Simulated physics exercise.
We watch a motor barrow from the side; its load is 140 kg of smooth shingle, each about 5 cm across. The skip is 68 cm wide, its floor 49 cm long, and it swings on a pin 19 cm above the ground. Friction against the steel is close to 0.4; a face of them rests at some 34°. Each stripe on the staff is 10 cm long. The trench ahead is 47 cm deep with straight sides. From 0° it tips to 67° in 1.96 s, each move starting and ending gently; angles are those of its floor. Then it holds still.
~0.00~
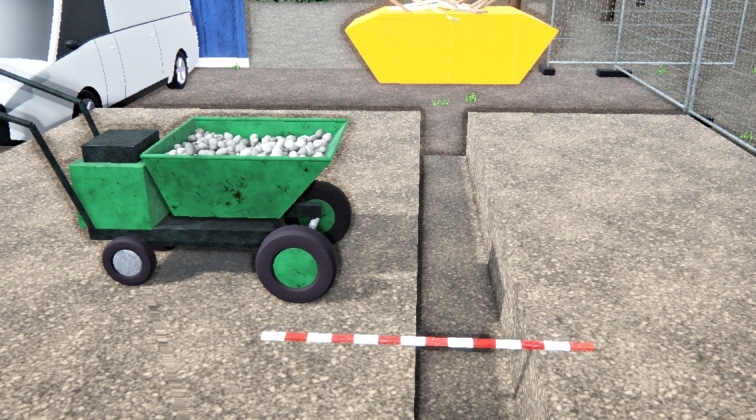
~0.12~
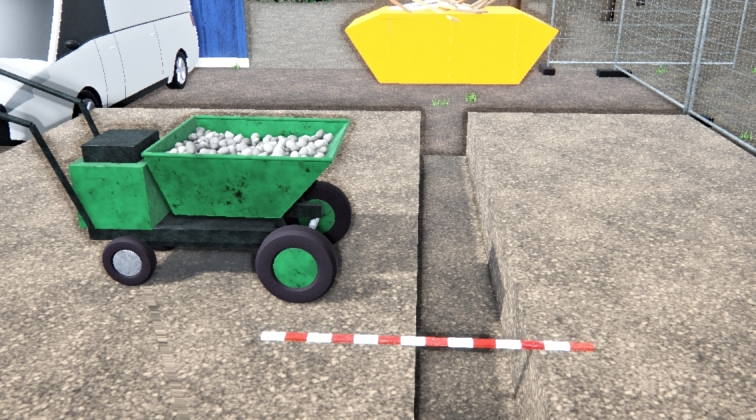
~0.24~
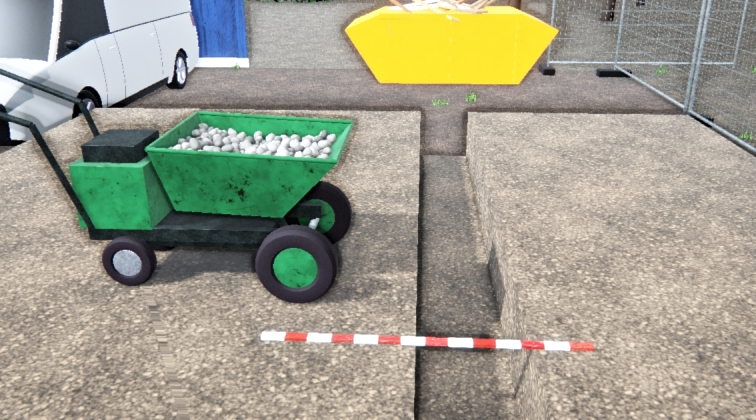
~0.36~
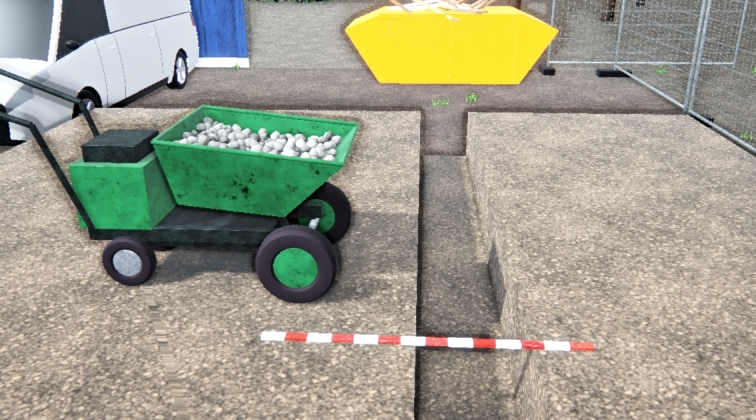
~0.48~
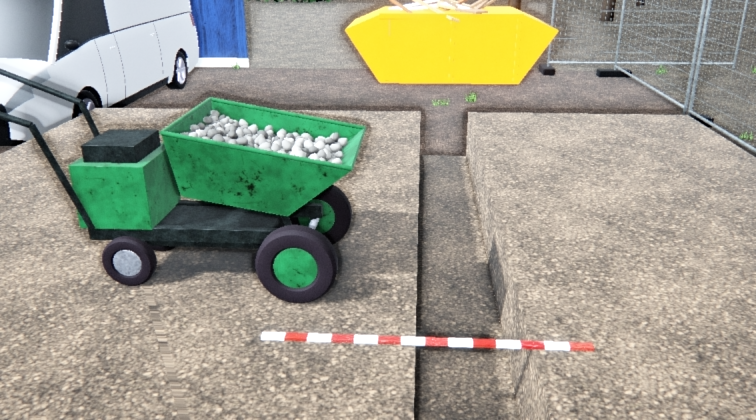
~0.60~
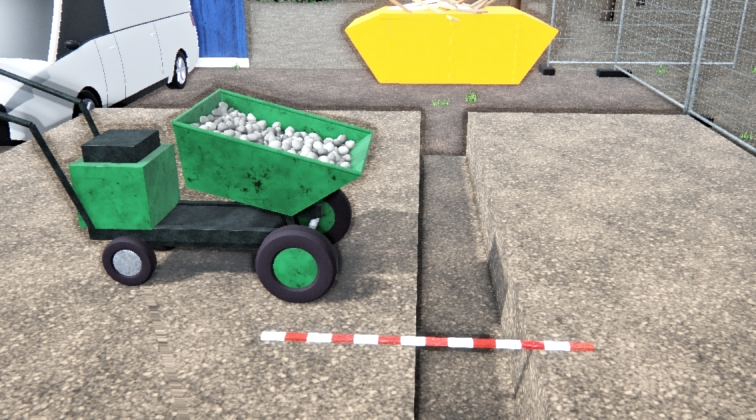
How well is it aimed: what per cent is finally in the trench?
Close to 100 in a hundred.
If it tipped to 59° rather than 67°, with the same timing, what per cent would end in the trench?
Then about 100 per cent.
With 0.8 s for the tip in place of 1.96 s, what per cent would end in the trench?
Then about 95 per cent.
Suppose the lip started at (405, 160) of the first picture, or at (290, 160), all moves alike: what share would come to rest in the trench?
About 55 and 90 per cent.
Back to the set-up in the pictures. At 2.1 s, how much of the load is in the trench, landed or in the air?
Some 60 per cent.
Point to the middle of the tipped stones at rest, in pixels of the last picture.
Around (470, 341).
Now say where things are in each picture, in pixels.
In the first frame, the skip is at 0°, its lip at (331, 160); the top of the load is at (286, 141).
In the second frame, the skip is at 1°, its lip at (332, 160); the top of the load is at (258, 142); the stones move at 0.1 m/s on average.
In the third frame, the skip is at 3°, its lip at (337, 162); the top of the load is at (235, 138); the stones move at 0.2 m/s on average.
The fourth frame shows lip at (343, 165), floor tilted 6°, highest stones at (209, 130); the stones move at 0.3 m/s on average.
In the fifth frame, the skip is at 10°, its lip at (352, 169); the top of the load is at (216, 123); the stones move at 0.3 m/s on average.
The sixth frame shows lip at (361, 174), floor tilted 15°, highest stones at (221, 116); the stones move at 0.4 m/s on average.
After 1.5 s the floor is at 57°; 98 % in the skip, 2 % in the trench; the foremost stones are at (436, 249).
After 2.1 s the floor is at 67°; 38 % in the skip, 62 % in the trench; the foremost stones are at (506, 353).
After 2.4 s the floor is at 67°; 15 % in the skip, 85 % in the trench; the foremost stones are at (503, 331).
After 4.4 s the floor is at 67°; 0 % in the skip, 100 % in the trench; the foremost stones are at (504, 333).
